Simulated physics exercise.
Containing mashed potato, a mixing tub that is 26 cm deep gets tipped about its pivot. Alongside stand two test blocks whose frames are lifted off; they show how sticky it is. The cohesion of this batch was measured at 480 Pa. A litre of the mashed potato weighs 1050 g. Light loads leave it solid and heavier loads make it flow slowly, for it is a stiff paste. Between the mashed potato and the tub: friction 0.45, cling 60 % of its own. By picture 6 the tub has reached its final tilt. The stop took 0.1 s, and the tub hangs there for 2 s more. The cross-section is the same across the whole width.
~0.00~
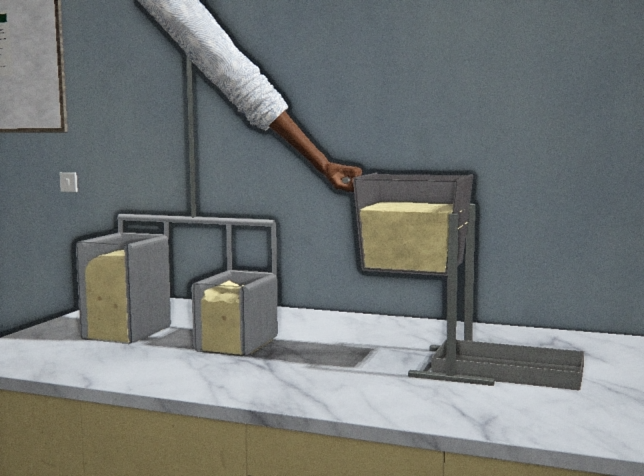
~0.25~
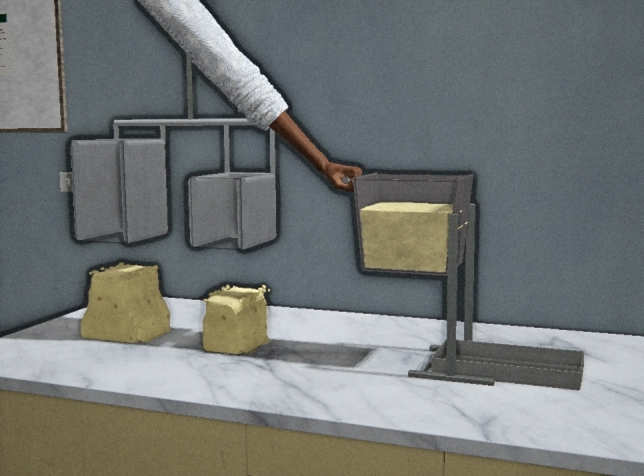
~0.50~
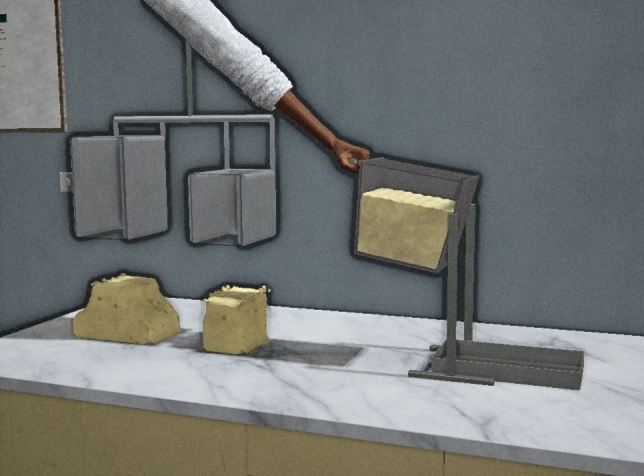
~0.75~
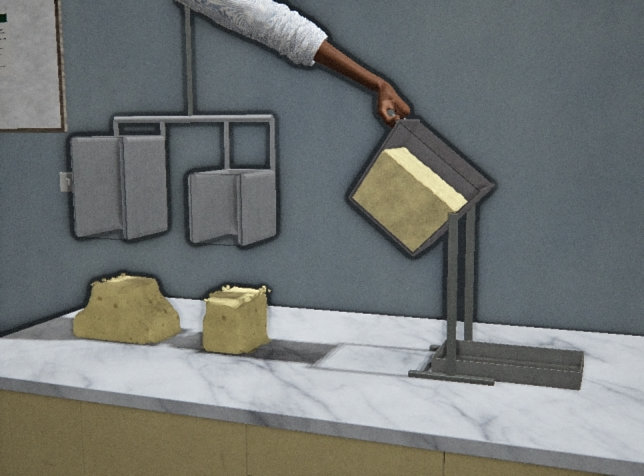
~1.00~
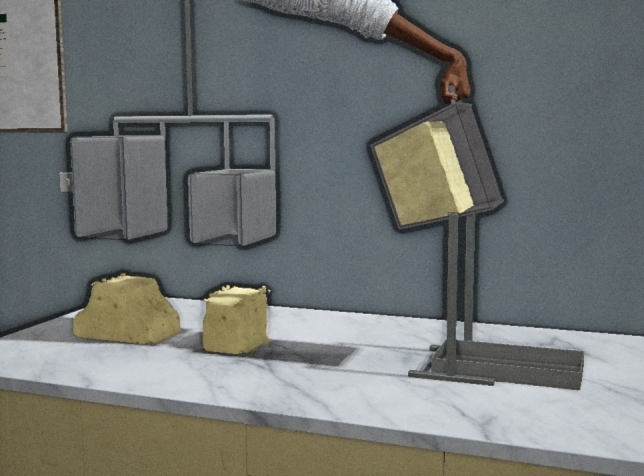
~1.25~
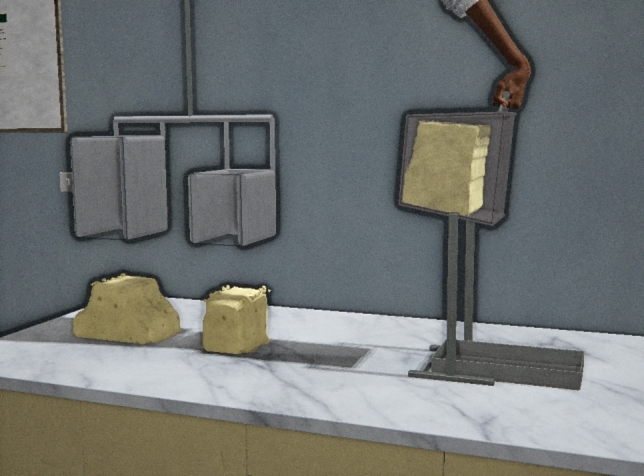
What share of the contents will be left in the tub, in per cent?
Roughly 45 per cent will be left in the tub.
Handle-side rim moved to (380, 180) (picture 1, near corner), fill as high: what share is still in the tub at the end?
The tub would keep roughly 90 percent.
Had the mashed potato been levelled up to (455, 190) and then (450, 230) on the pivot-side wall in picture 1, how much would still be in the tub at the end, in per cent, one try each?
In turn about 30 %, 70 %.
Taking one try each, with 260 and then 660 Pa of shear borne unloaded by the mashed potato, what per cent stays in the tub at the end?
Roughly 35 % followed by roughly 60 %.
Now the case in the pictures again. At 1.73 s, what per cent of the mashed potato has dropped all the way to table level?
0 %.
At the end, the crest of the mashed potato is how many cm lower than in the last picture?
15 cm or so.
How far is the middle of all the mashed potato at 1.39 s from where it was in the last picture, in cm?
Looks like around 6 cm to me.
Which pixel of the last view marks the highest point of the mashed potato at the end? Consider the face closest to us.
Peak location: Approx. (440, 177).
After 1.39 s, the tub is at 95 degrees and holds 99 %.
After 1.56 s, the tub is at 95 degrees and holds 65 %.
After 1.73 s, the tub is at 95 degrees and holds 47 %.
After 1.90 s, the tub is at 95 degrees and holds 45 %.
After 3.25 s, at the end, the tub is at 95 degrees and holds 45 %.
